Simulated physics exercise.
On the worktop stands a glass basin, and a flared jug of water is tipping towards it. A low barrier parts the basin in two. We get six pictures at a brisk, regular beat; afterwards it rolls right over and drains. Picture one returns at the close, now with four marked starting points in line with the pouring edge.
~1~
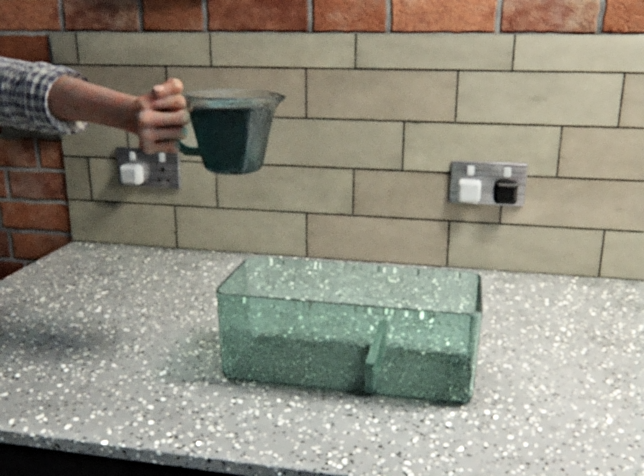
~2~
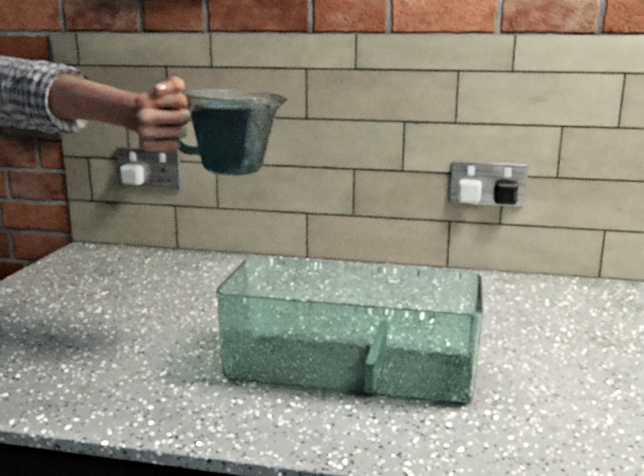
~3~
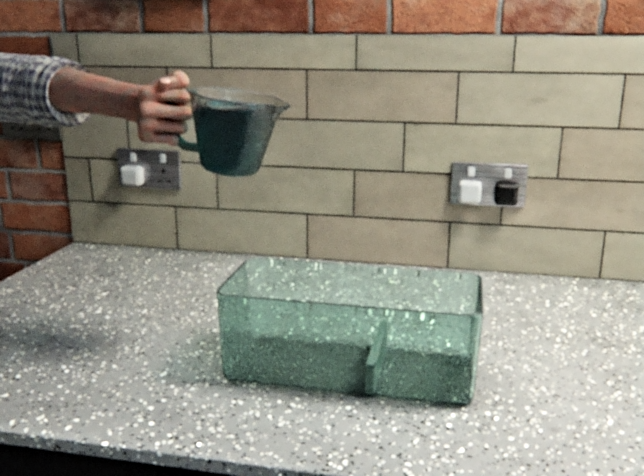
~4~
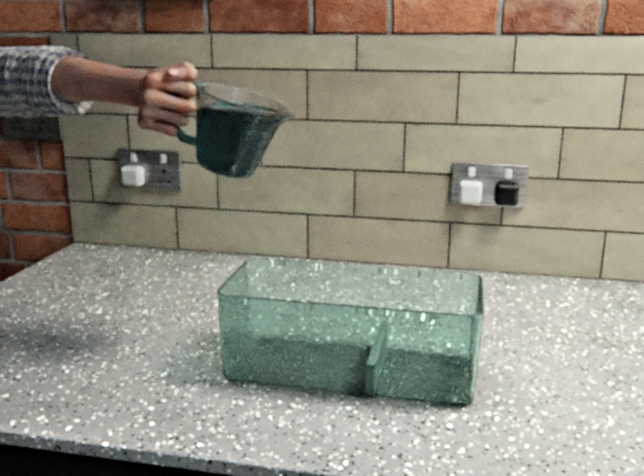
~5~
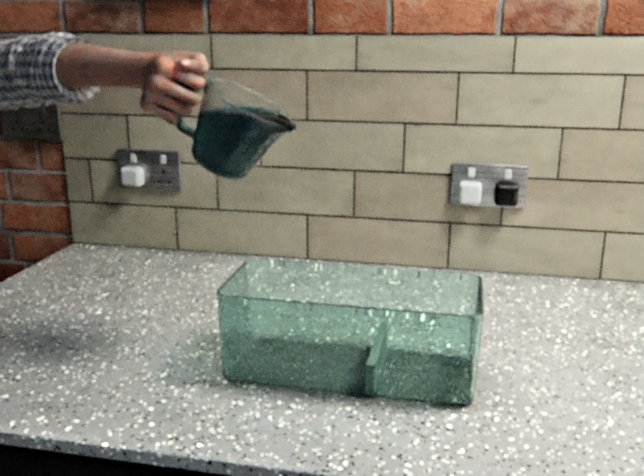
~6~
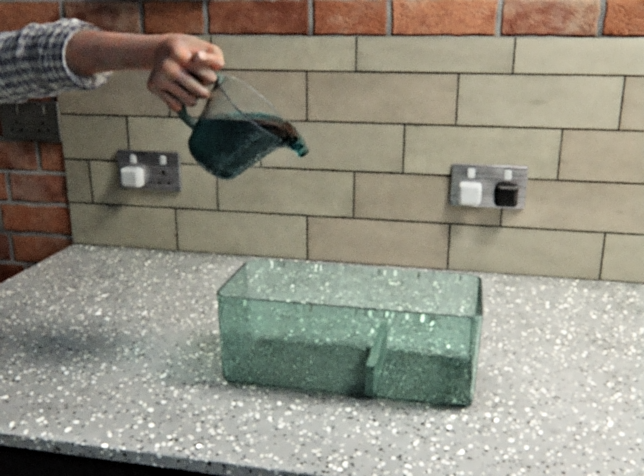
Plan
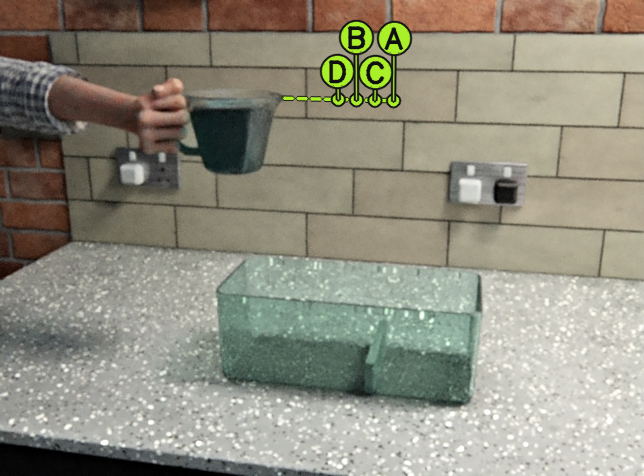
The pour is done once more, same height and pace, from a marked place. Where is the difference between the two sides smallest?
Spot D.
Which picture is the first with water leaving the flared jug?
Picture 5.
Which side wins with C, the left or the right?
The right side.
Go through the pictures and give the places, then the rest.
In the first picture, upright, lip at (284, 98); basin from (223, 376) to (473, 402); top of the wall at (377, 339); nothing has left yet.
In the second picture, upright, lip at (285, 100); nothing has left yet.
In the third picture, tipped about 8°, lip at (289, 107); nothing has left yet.
In the fourth picture, tipped about 17°, lip at (293, 117); nothing has left yet.
In the fifth picture, tipped about 29°, lip at (295, 131); water is over the lip, down to (295, 131).
In the sixth picture, tipped about 42°, lip at (294, 147); water is over the lip, down to (303, 154).
In lime, A at (393, 100); B at (356, 99); C at (374, 100); D at (338, 99).
With A, about 21 % ends left of the wall and 74 % right of it; 5 % is lost outside.
With B, about 28 % ends left of the wall and 70 % right of it; 3 % is lost outside.
With C, about 16 % ends left of the wall and 81 % right of it; 4 % is lost outside.
With D, about 51 % ends left of the wall and 46 % right of it; 3 % is lost outside.
